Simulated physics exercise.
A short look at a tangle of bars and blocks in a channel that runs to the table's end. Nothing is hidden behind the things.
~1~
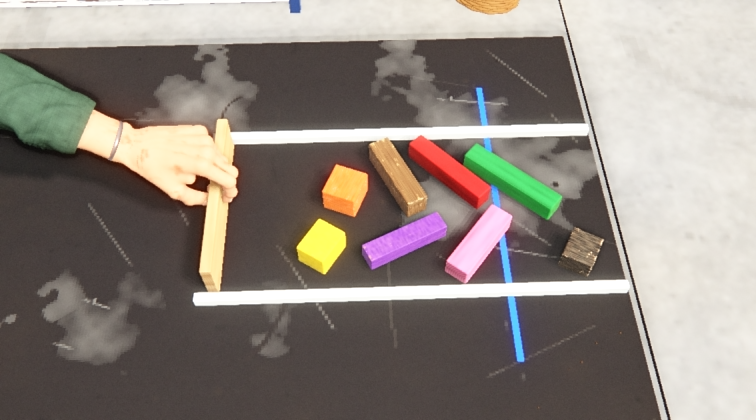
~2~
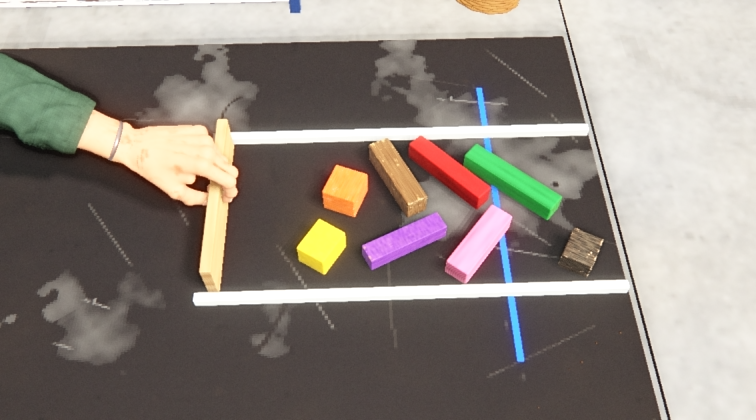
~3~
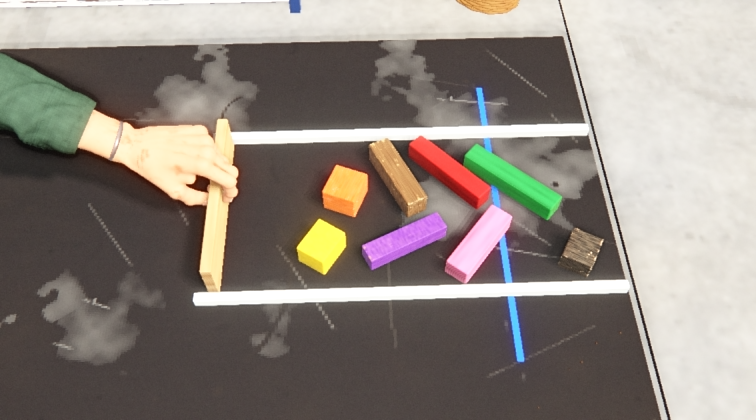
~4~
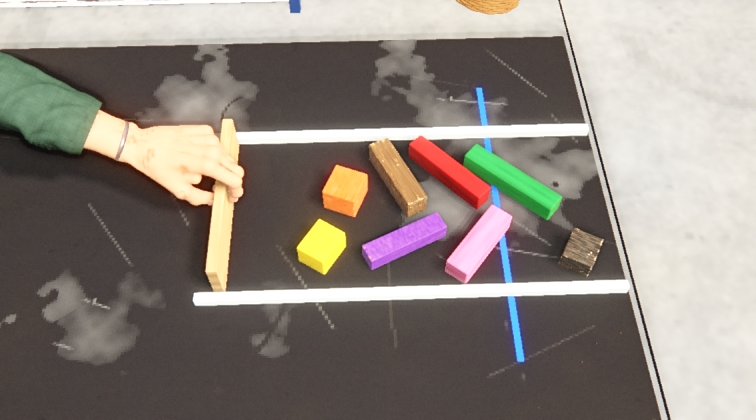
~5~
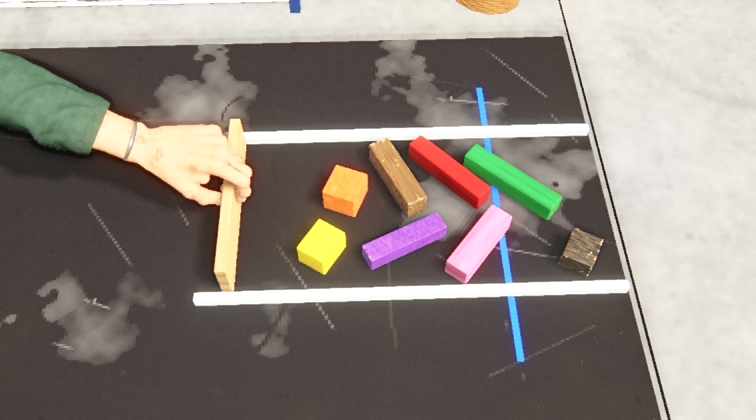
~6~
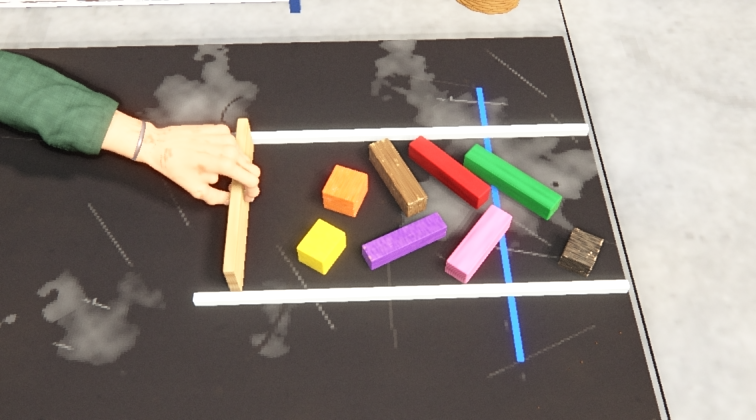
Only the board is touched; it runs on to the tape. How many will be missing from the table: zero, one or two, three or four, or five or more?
In the end the number that fall off is zero.
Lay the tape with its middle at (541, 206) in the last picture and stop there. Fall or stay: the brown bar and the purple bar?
The brown bar stays on; the purple bar does not fall.
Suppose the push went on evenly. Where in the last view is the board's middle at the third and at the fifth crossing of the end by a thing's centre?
Its middle is around (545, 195) and later (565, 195).
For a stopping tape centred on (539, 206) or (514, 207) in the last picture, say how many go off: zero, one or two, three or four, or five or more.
One after another: 1 or 2; zero.
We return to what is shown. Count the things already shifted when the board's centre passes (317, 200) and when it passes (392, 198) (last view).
At the one place 1, at the other 5.
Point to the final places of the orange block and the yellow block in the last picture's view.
About (513, 185), and the other about (519, 233).
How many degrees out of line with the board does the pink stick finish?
Roughly 5° out of line.
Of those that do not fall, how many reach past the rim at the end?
That would be 1.
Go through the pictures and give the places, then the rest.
In the first frame, black block (581, 252); green stick (511, 181); pink stick (479, 243); board (218, 203); tape (497, 207).
In the second frame, green stick (511, 181); purple bar (405, 241).
In the third frame, pink stick (479, 244); brown bar (397, 177).
In the fourth frame, black block (580, 253); red stick (448, 172).
In the fifth frame, green stick (511, 181); yellow block (322, 247).
In the sixth frame, black block (580, 253); green stick (511, 181); pink stick (479, 244); board (240, 202); tape (497, 207).
Soon after, none off yet; black block at rest near (580, 253); green stick at rest near (511, 181); pink stick at rest near (479, 244).
In the end, the number that fall off is zero.
